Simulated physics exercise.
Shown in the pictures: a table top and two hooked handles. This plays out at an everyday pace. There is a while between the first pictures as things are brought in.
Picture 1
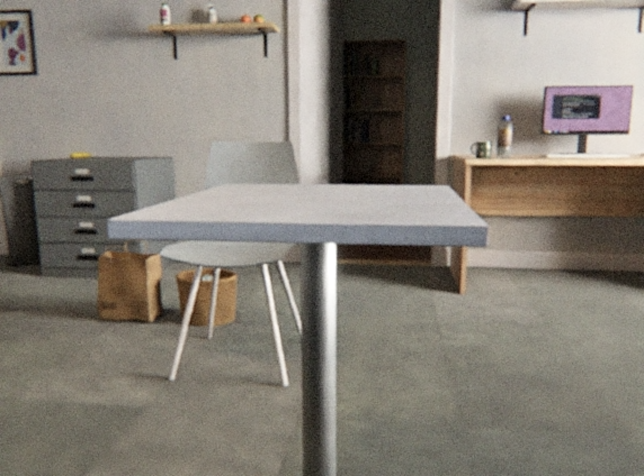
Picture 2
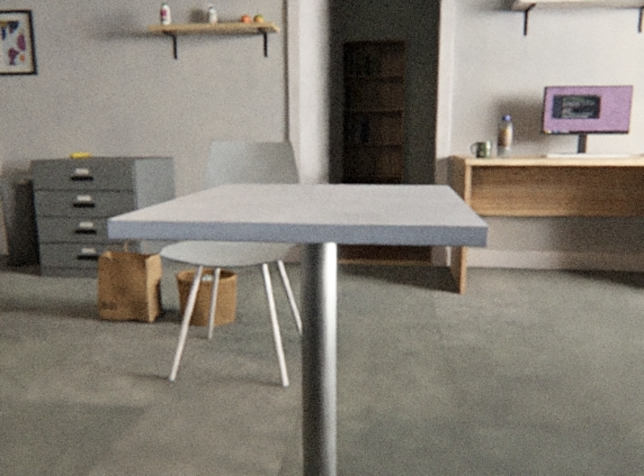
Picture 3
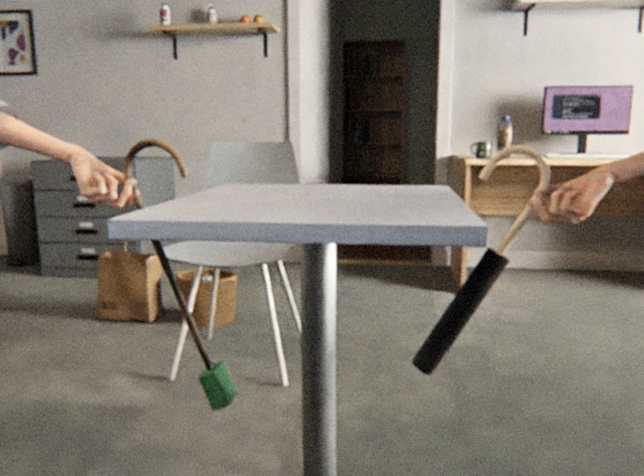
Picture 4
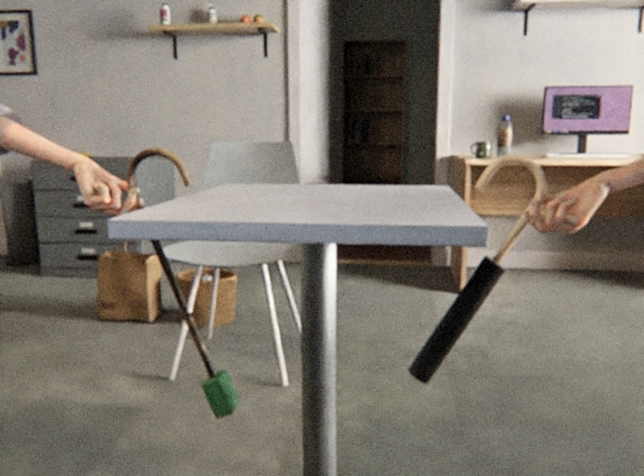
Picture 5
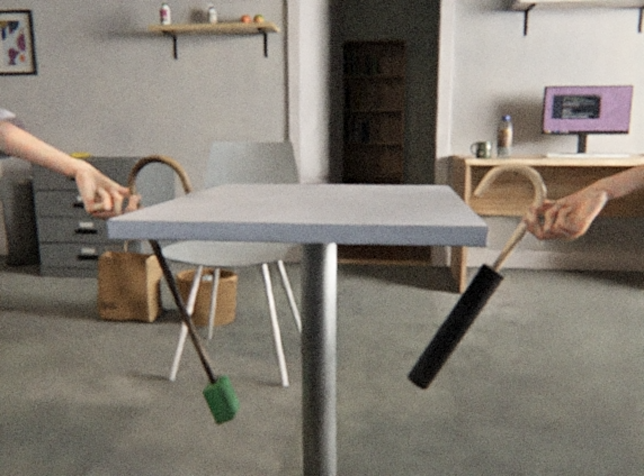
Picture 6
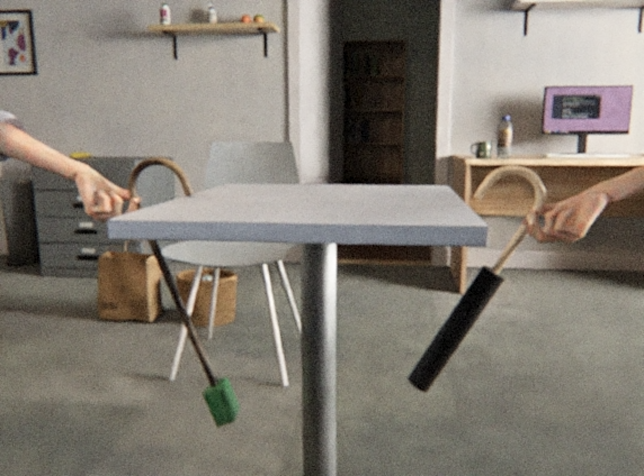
Two hands bring a green brush and a black umbrella to opposite table edges, lowering them slightly.
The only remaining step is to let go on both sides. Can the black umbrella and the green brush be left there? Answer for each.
In the end the black umbrella falls to the floor and the green brush stays hooked on the edge.
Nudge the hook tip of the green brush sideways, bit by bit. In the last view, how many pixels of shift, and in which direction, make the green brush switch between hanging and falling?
Going left by 8 pixels puts it on the brink.
Then, 0.36 s past the last view, black umbrella in the air near (474, 452); green brush at rest near (198, 290).
Finally, the black umbrella slips off; the green brush hangs from the table, near (198, 290).
